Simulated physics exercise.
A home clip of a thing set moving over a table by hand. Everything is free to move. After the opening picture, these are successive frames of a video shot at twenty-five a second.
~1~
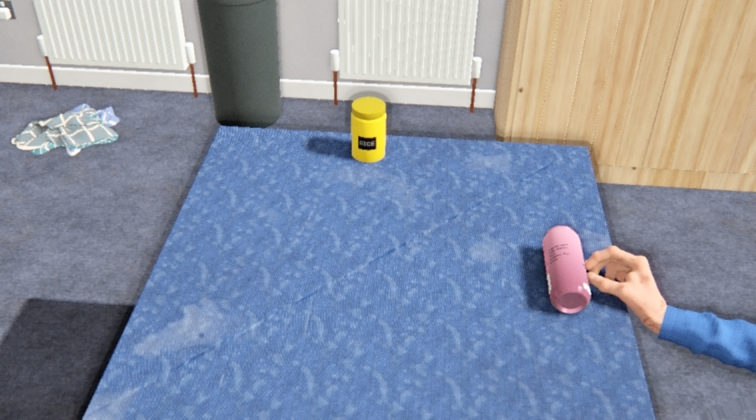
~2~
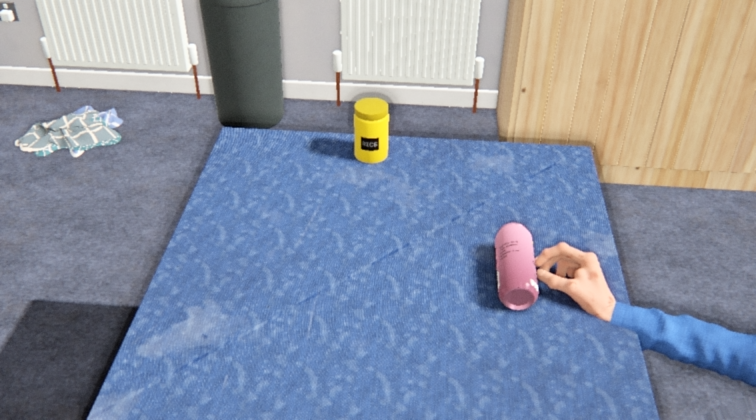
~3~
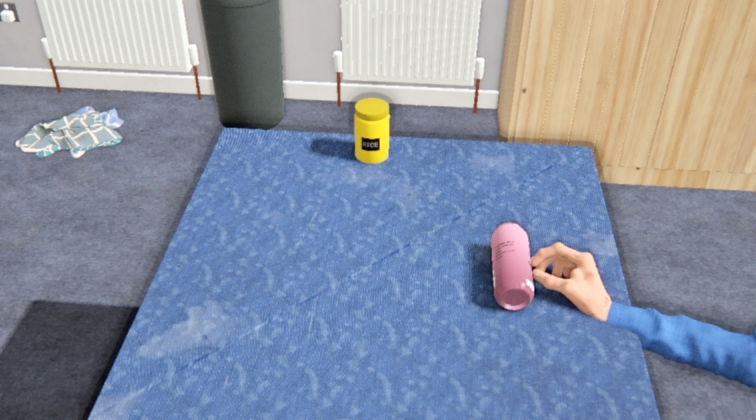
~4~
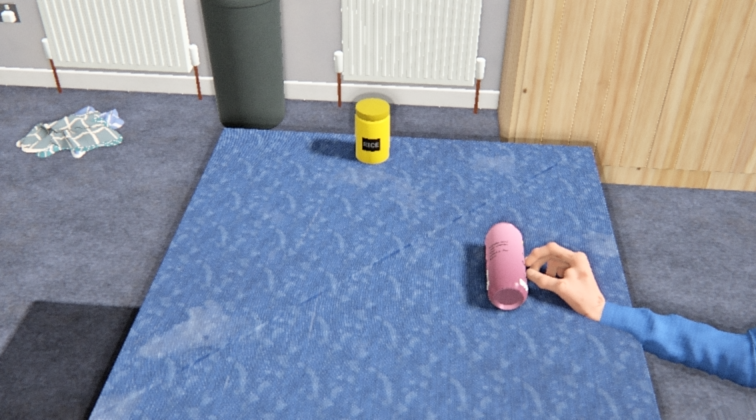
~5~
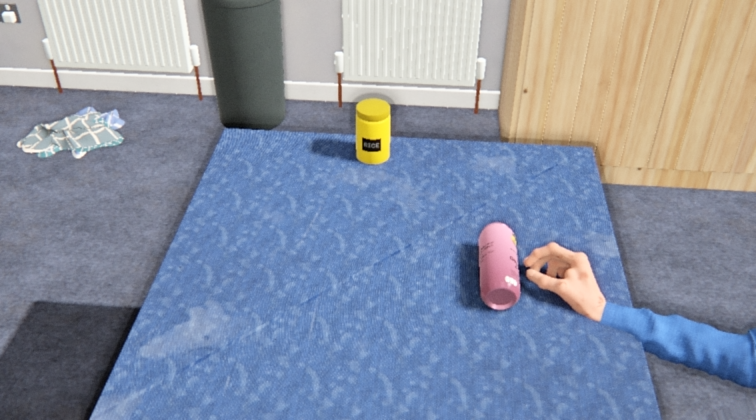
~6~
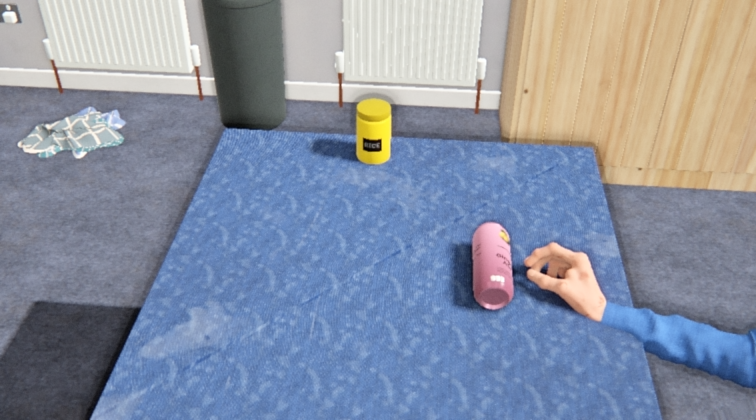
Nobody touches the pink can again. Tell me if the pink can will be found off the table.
The pink can stays on the table.
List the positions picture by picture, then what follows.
The first picture shows under the hand; pink can (566, 269).
The second picture shows under the hand; pink can (516, 265).
The third picture shows under the hand; pink can (512, 265).
The fourth picture shows pink can (506, 265).
The fifth picture shows pink can (499, 265).
The sixth picture shows pink can (492, 265) moved a little.
Then, 0.10 s later than the last frame, pink can moved about its own width near (476, 264).
Then, 0.20 s later than the last frame, pink can moved about its own width near (462, 263).
Then, 0.30 s later than the last frame, pink can moved about its own width near (451, 262).
Then, 0.50 s later than the last frame, pink can moved well along near (437, 262).
When it is over, moved from the start, pink can. End places, in pixels of the last picture, pink can near (433, 262).
